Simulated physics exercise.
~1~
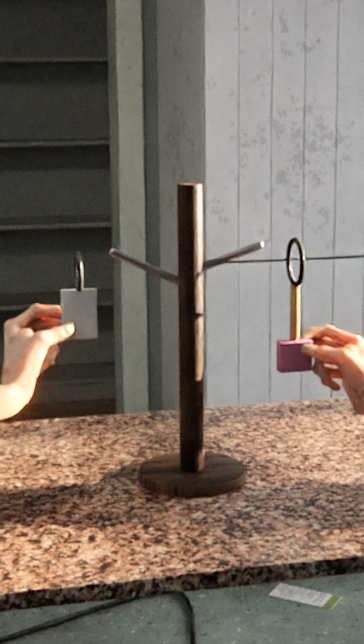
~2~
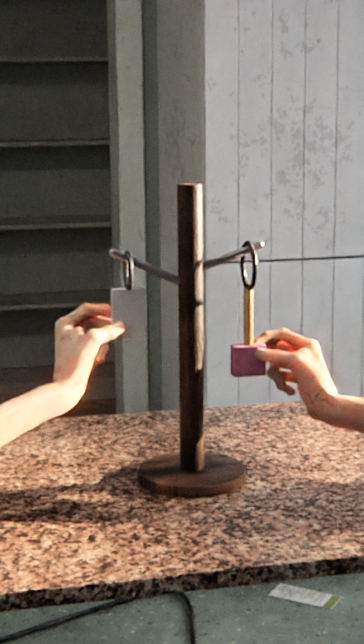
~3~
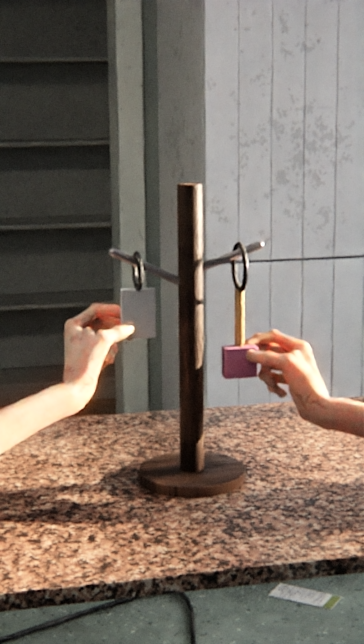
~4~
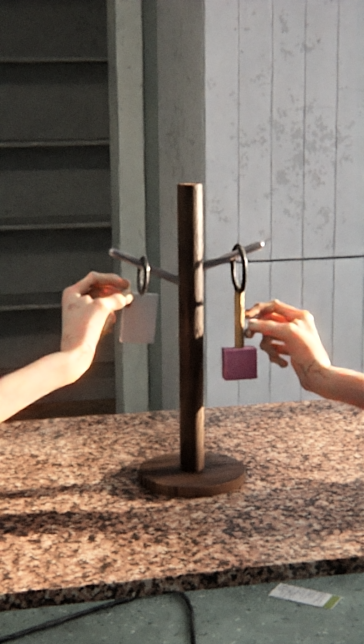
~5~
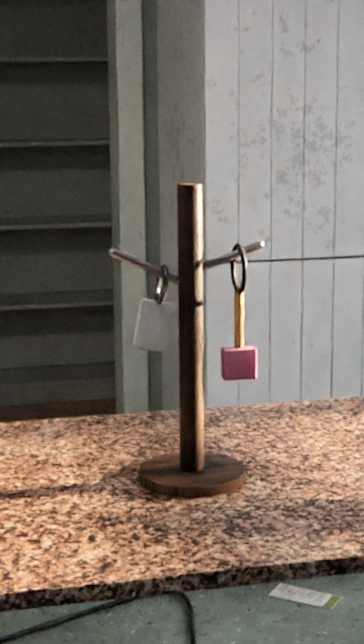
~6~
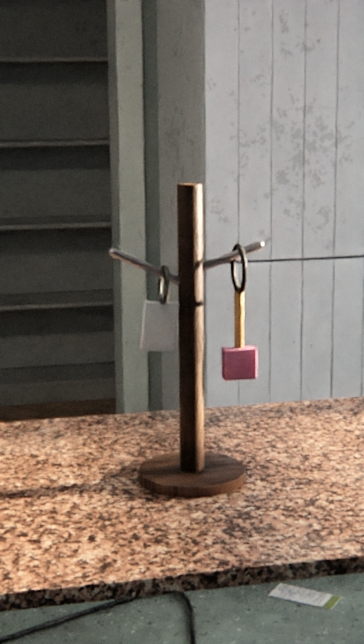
On a speckled stone counter, two hands hanging a white tag and a pink brush on a peg stand, both staying hooked.
